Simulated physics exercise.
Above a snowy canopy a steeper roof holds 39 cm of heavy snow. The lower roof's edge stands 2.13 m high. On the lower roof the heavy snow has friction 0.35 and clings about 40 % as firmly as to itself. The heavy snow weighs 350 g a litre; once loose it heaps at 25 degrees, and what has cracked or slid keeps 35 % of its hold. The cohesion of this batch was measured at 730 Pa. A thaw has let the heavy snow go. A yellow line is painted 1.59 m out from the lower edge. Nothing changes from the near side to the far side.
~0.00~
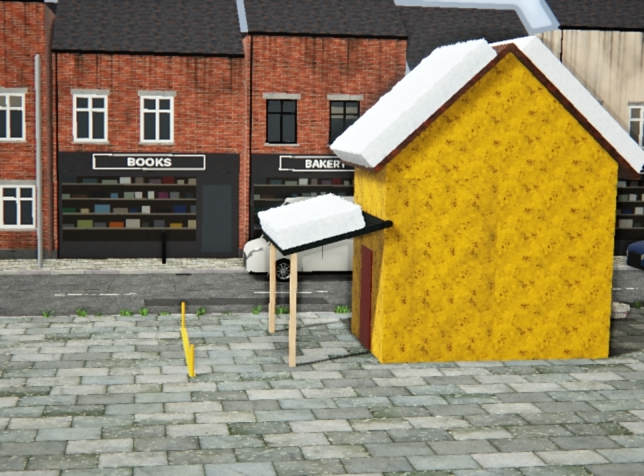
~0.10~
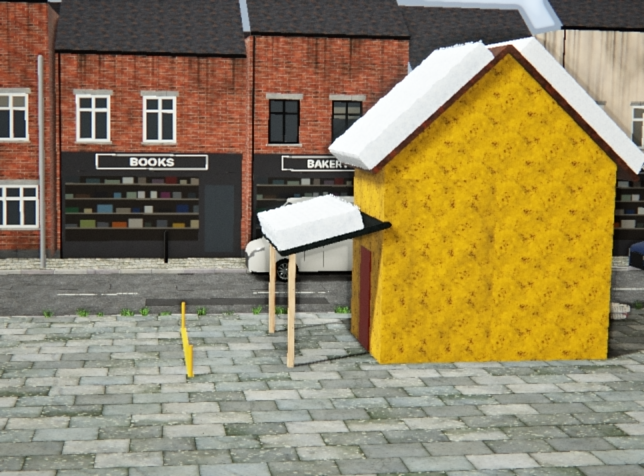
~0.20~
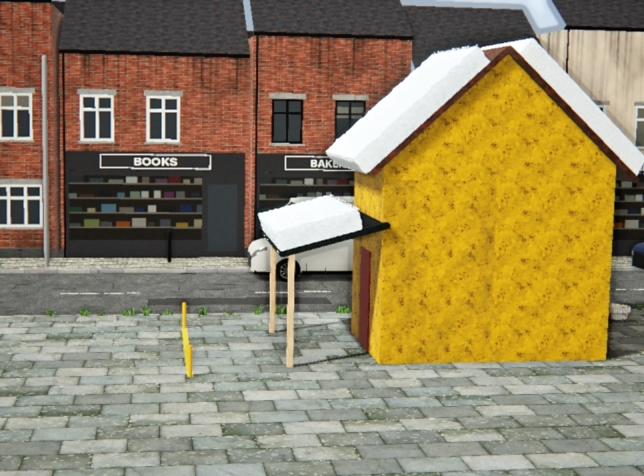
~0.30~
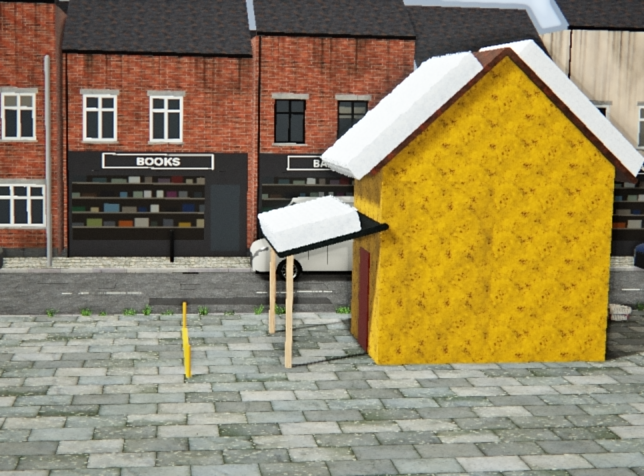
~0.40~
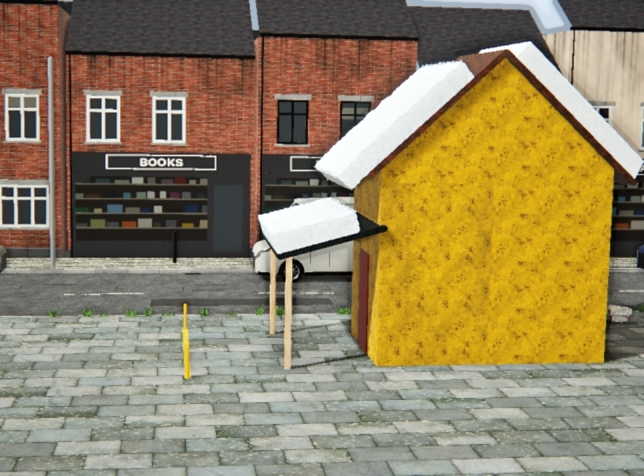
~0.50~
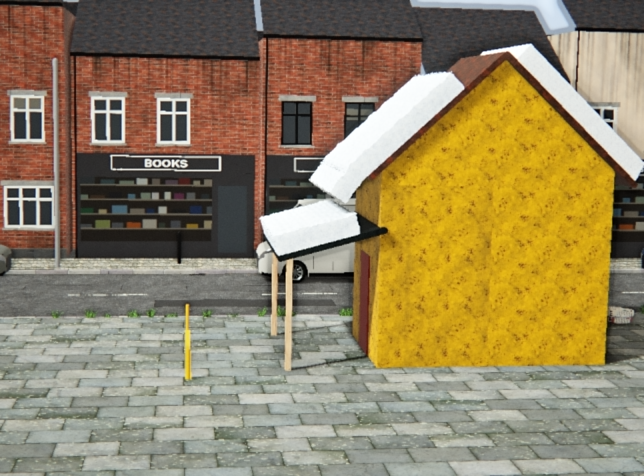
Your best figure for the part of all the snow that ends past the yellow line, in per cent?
Close to 51 per cent.
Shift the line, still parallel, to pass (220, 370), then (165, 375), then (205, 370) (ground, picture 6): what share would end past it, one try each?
In that order: 65 %, 40 %, 60 %.
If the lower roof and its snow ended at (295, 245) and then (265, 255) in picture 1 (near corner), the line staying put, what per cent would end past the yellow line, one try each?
In that order: 50 %, 50 %.
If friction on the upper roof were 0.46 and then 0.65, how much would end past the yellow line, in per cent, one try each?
In that order: 35 %, 25 %.
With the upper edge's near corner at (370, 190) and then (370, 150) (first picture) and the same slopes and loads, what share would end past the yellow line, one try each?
In turn about 40 %, 55 %.
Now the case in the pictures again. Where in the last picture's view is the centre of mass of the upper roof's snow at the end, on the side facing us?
Near (159, 348).
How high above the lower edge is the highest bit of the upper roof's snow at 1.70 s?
Some 0.8 m.
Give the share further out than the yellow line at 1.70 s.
Some 25 per cent.
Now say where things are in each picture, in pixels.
The first frame shows front end of the heavy snow at (372, 162).
The second frame shows front end of the heavy snow at (369, 164), its middle shifted 2.9 cm, 1 % of it past the upper edge, in one piece.
The third frame shows front end of the heavy snow at (365, 168), its middle shifted 11 cm, 4 % of it past the upper edge, in one piece.
The fourth frame shows front end of the heavy snow at (359, 168), its middle shifted 24 cm, 8 % of it past the upper edge, in one piece.
The fifth frame shows front end of the heavy snow at (350, 165), its middle shifted 43 cm, 15 % of it past the upper edge, in one piece.
The sixth frame shows front end of the heavy snow at (341, 182), its middle shifted 67 cm, 23 % of it past the upper edge, cracking.
By 1.05 s, none is below the lower edge and 0 % is past the line.
By 1.70 s, 59 % is below the lower edge and 26 % is past the line.
By 2.35 s, 80 % is below the lower edge and 51 % is past the line.
By 3.00 s, 80 % is below the lower edge and 51 % is past the line.
By 3.30 s, at the end, 80 % is below the lower edge and 51 % is past the line.
